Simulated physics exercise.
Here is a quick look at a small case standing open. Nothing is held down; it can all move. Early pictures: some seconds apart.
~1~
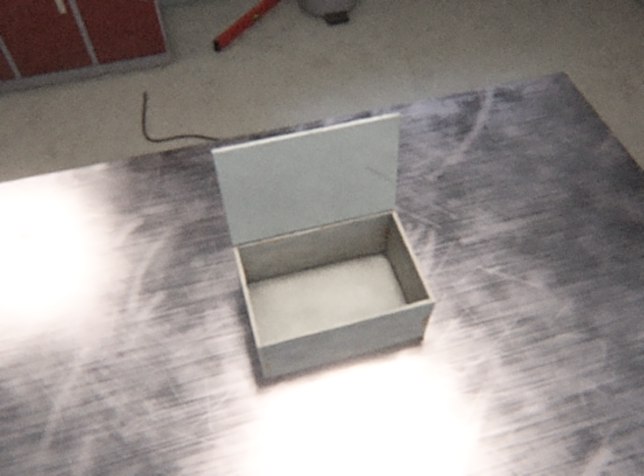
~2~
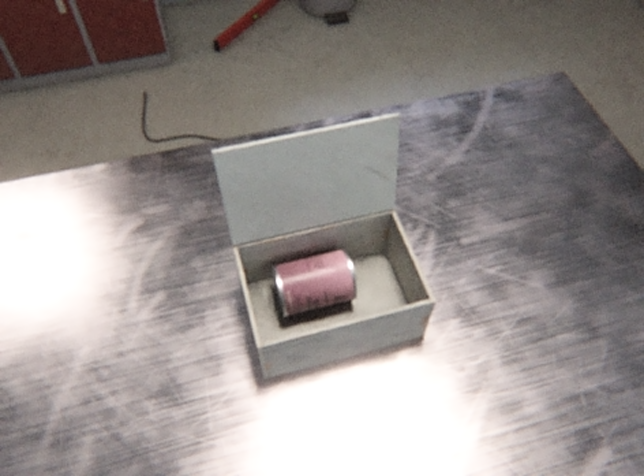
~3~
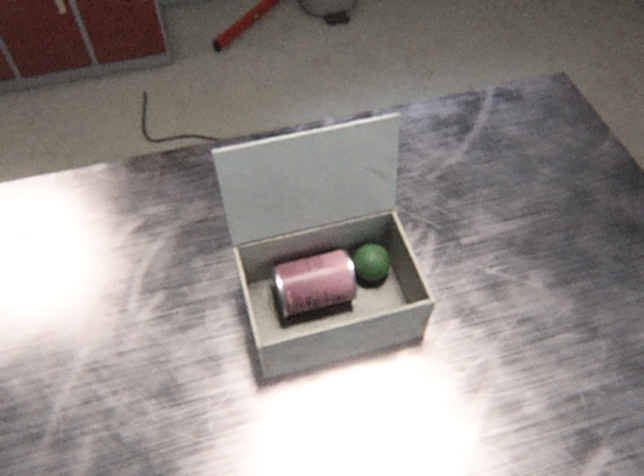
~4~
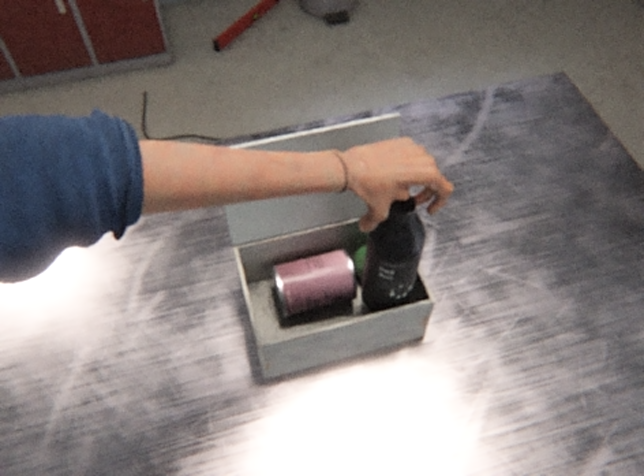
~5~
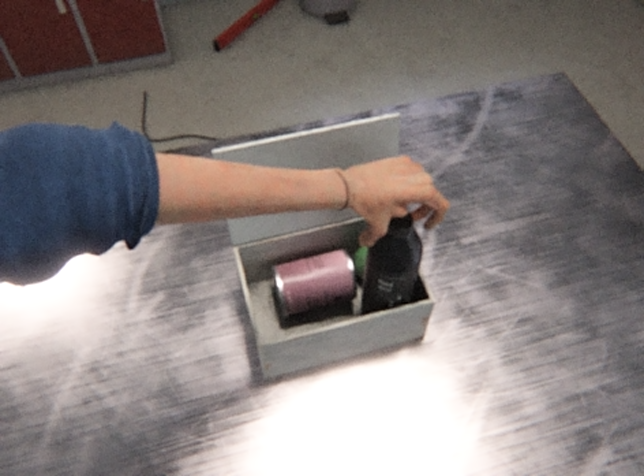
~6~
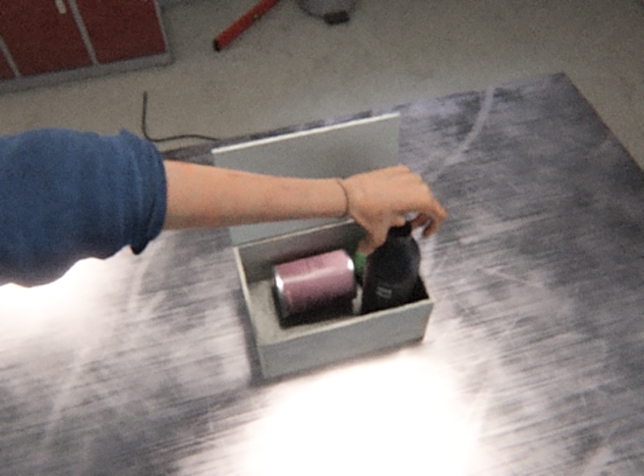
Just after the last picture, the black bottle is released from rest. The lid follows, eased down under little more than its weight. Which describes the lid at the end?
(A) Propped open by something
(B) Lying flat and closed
Propped open by something.
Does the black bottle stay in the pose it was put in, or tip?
Once everything settles, the black bottle keeps its original angle.
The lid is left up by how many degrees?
Measured angle - around 50°.
Then, 1.20 s later than the last frame, lid starting down.
Then, 1.60 s later than the last frame, lid 57° above the rim.
Then, 3.30 s later than the last frame, lid 51° above the rim.
When it is over, lid 51° above the rim; all 3 as before. End places, in pixels of the last picture, black bottle near (391, 274).
